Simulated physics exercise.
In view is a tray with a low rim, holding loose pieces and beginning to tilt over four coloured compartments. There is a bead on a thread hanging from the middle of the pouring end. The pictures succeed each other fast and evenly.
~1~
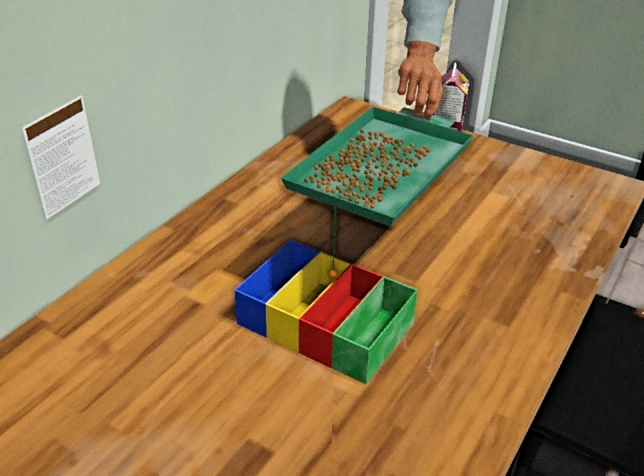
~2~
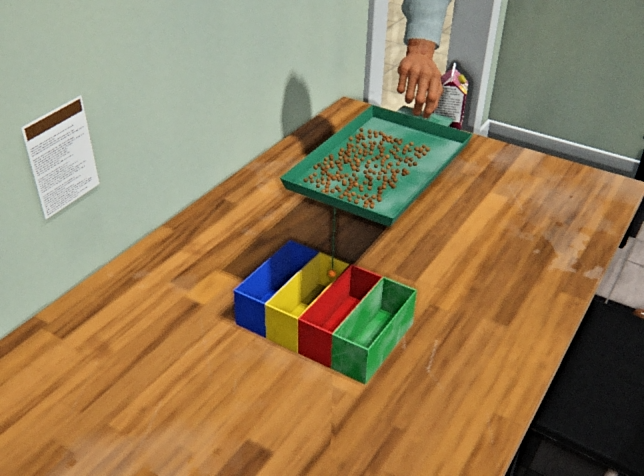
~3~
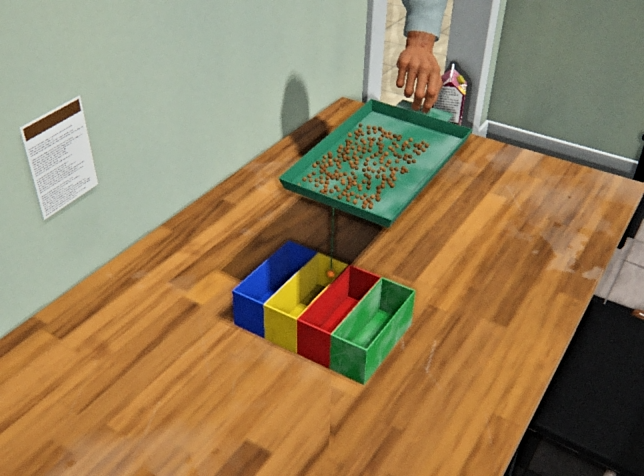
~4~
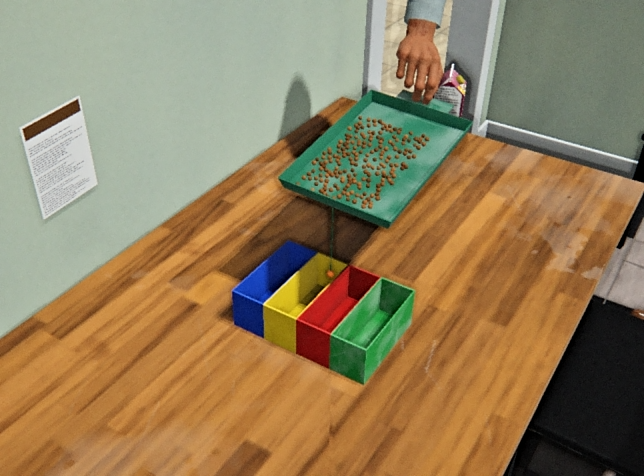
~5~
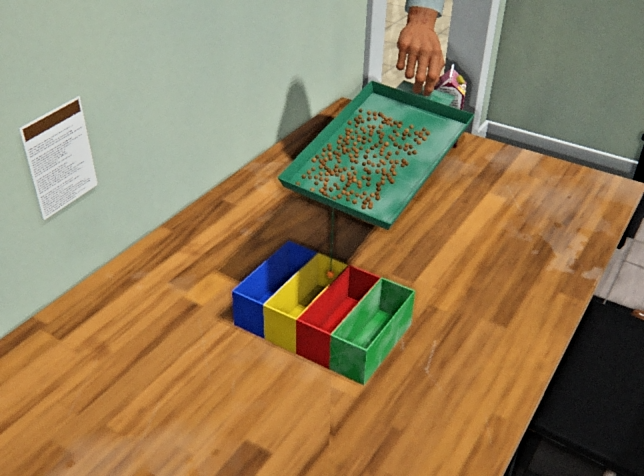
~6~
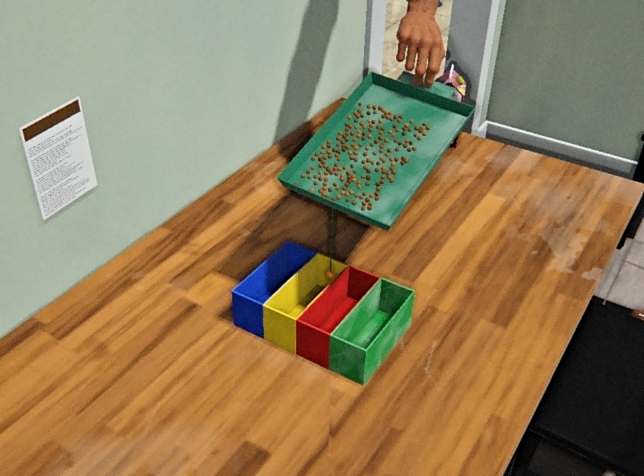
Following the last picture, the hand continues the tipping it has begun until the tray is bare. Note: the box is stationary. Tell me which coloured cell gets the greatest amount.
The greatest amount goes to the green cell.
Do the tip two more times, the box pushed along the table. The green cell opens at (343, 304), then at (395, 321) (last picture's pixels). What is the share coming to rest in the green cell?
In the first position around 30 percent, in the second around 30 percent.
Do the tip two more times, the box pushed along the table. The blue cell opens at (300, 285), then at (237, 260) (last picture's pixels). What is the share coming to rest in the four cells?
Well, you'd get about 100 per cent and then about 20 per cent.
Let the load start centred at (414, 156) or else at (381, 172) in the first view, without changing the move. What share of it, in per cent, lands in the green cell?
You'd get 80 % the first time and 70 % the second.
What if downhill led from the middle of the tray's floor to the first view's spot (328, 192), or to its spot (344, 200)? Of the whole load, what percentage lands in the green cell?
First heading 0 %, second heading 10 %.
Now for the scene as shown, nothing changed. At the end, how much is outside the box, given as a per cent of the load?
0 per cent.
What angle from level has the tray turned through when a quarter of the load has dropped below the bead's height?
Roughly 95°.
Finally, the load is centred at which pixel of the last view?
Roughly at (358, 348).
Soon, tray tipped steeply; nearly all on the tray; a stray few in the green cell; a small part falling or outside the box.
A while on, tray tipped right over; about half on the tray; about a quarter in the green cell; a small part in the red cell; about a third falling or outside the box.
Towards the end, tray tipped past a quarter turn; about two thirds in the green cell; about a quarter in the red cell; a stray few in the yellow cell; a stray few falling or outside the box.
Finally, tray tipped past a quarter turn; about two thirds in the green cell; about a quarter in the red cell; a stray few in the yellow cell; none in the blue cell; a stray few outside the box.
